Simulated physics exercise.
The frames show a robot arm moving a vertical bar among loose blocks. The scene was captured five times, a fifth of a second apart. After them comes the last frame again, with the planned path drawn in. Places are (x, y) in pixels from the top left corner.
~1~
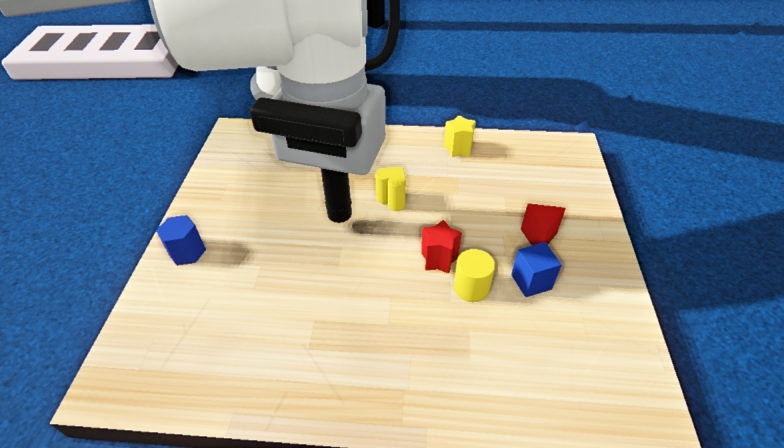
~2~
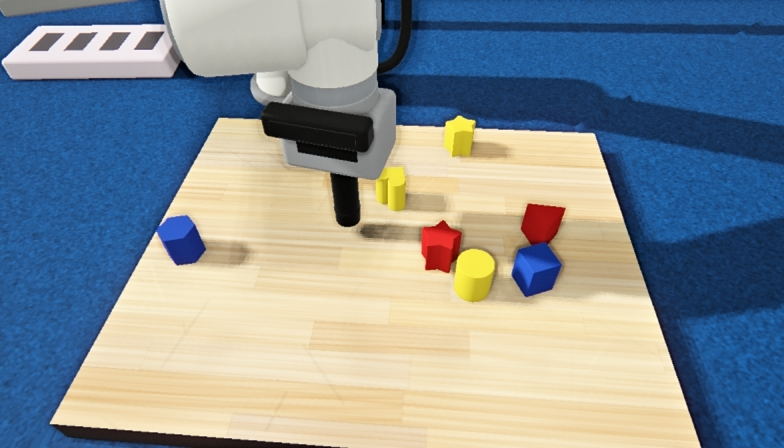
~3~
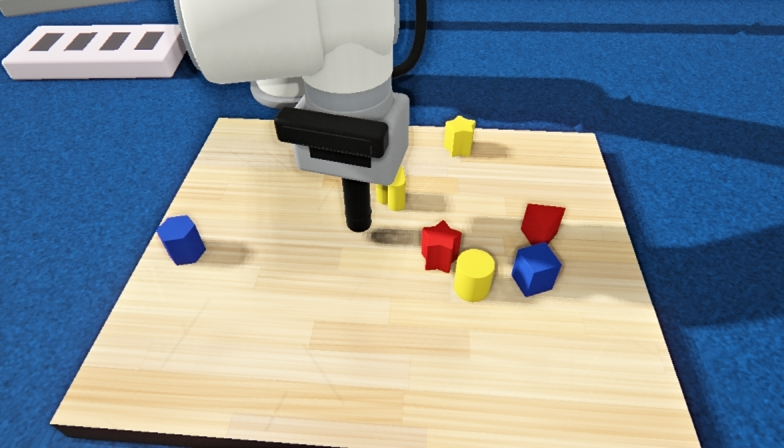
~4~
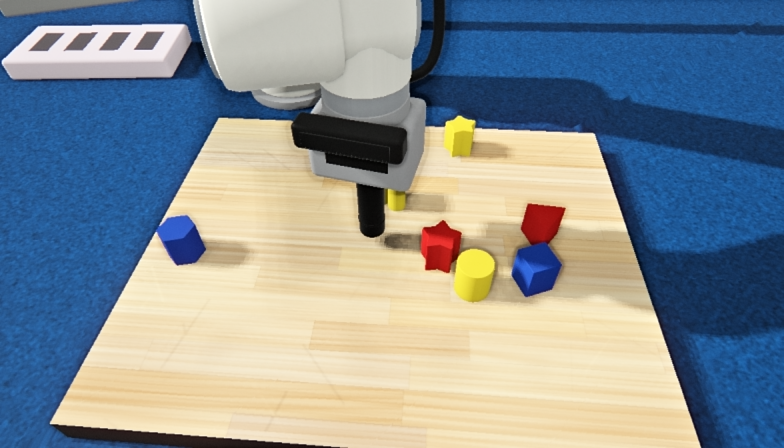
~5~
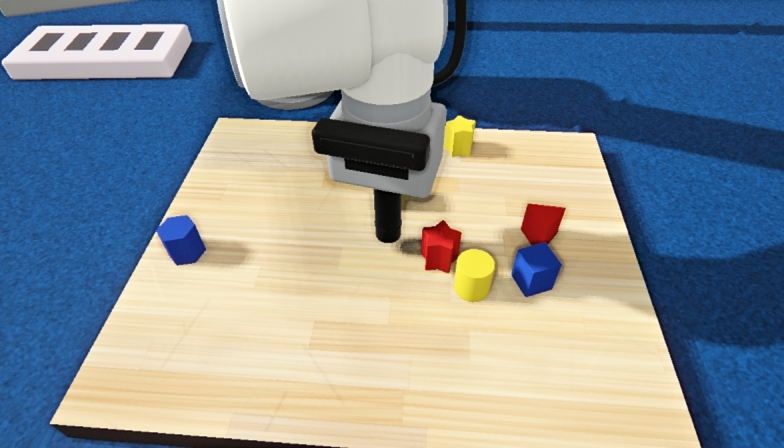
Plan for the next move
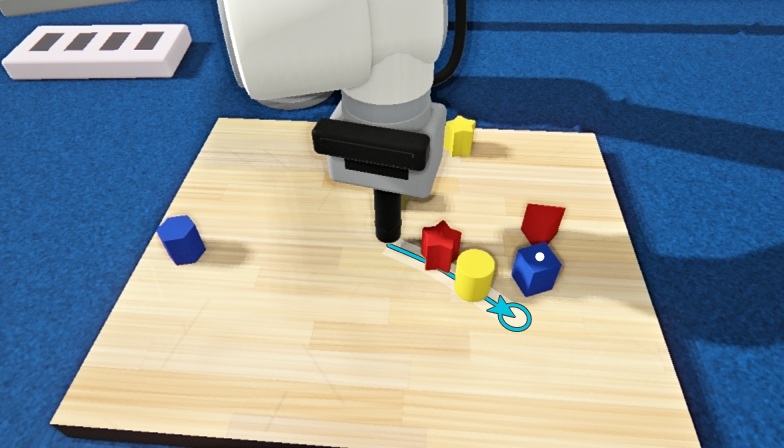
At first, a robot arm holds a black vertical bar over a wooden board scattered with red, yellow and blue blocks. The arm moves the bar gradually to the right and slightly toward the viewer, passing in front of a yellow block and ending just left of the red star, while every block stays still.
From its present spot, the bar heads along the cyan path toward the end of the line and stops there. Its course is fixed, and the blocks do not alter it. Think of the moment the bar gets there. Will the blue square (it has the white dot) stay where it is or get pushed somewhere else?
Right where it was.
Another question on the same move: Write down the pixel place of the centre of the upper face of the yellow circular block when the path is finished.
That would be at about pixel (557, 307).
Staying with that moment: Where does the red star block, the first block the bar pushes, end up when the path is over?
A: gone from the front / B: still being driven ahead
Letter A.
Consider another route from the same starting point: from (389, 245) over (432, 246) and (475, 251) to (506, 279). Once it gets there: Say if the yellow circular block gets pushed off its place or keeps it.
The yellow circular block moves.
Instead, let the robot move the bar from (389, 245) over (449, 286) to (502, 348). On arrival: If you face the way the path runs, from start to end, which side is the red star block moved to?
Its sideways move is to the left.
Drawn move, from (389, 245) over (430, 264) and (471, 288) to (515, 317); the dot is on the blue square.
The first path, step by step. One third of the way, bar at (432, 254); red star block at (461, 238); yellow circular block at (482, 266).
Two thirds of the way, bar at (475, 279); red star block at (491, 243), turned 40° anticlockwise; yellow circular block at (508, 280).
At the end, bar at (518, 307); red star block at (491, 244), turned 45° anticlockwise; yellow circular block at (557, 307); blue square still.
